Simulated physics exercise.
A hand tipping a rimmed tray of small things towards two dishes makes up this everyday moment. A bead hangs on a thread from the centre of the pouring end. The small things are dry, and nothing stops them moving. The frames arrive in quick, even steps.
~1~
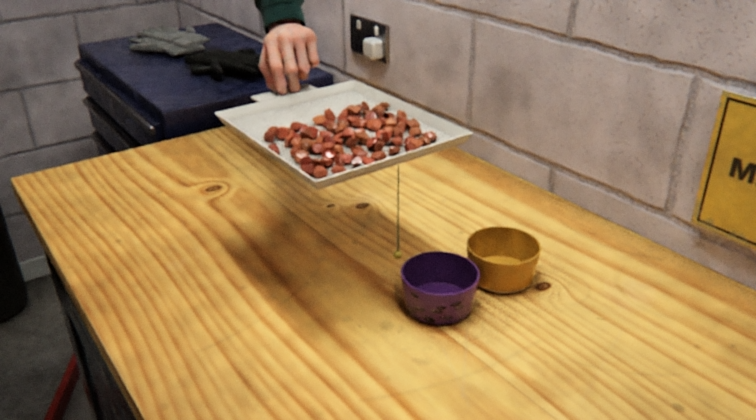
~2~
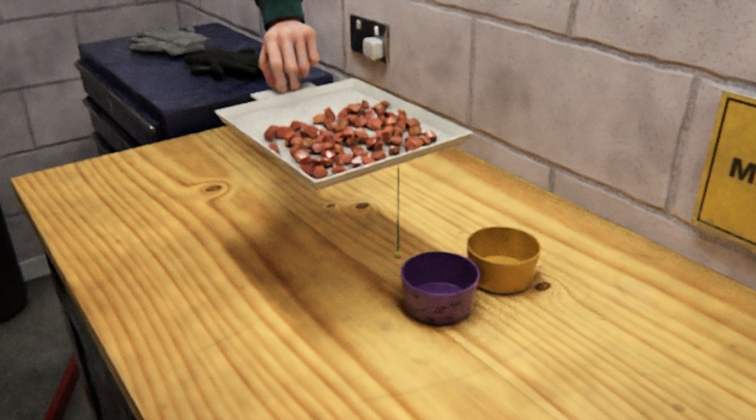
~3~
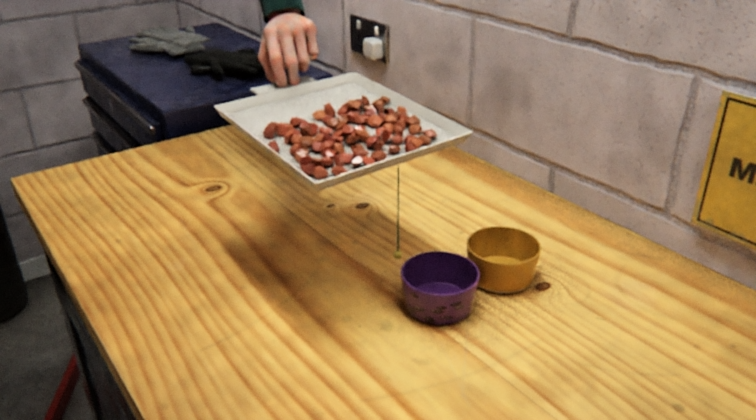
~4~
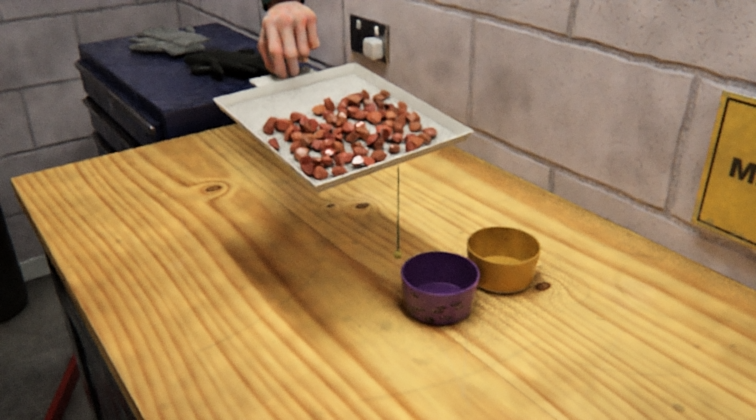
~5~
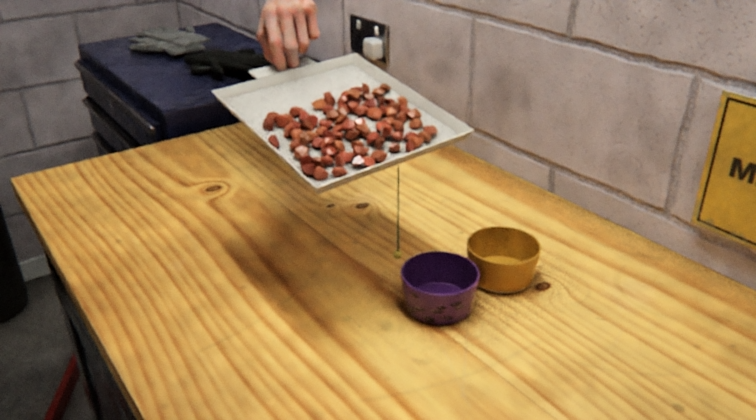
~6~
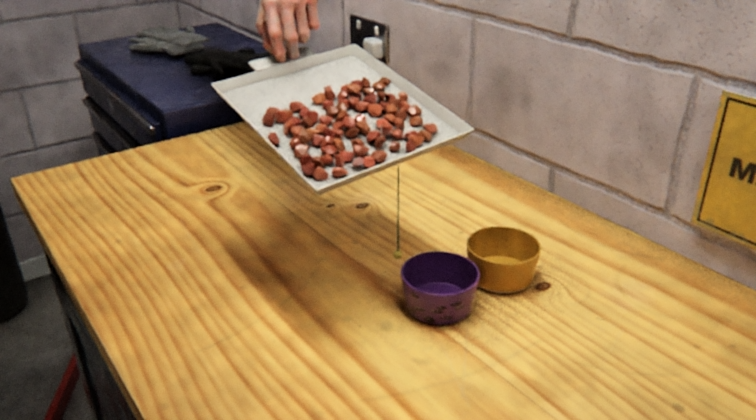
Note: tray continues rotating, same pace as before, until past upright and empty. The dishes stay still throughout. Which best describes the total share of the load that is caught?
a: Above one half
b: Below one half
b.
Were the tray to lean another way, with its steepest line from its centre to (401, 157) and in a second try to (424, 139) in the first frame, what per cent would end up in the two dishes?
About 70 % and about 20 %.
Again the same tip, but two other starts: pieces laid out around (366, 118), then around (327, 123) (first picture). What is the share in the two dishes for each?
In order, roughly 20 % and 10 %.
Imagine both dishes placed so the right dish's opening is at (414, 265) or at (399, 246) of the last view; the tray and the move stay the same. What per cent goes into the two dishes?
Close to 60 in a hundred, then close to 0 in a hundred.
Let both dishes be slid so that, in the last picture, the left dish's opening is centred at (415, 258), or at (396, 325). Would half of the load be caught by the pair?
Result, first setup: A minority share; second setup: A minority share.
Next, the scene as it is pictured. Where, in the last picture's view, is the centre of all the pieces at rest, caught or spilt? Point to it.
Somewhere around (377, 339) in the final view.
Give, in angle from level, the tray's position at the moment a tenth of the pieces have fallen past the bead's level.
Roughly 65 degrees.
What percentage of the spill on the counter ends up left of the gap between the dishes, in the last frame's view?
It comes to near 100 percent of the spill.
Shortly afterwards, tray tipped steeply; all but a few on the tray; a little in the air.
Next, tray tipped right over; only a few on the tray; near a quarter in the left dish; the bulk outside both.
Some moments later, tray tipped past a quarter turn; near a quarter in the left dish; the bulk outside both.
In the end, tray tipped past a quarter turn; near a quarter in the left dish; none at all in the right dish; the bulk outside both.
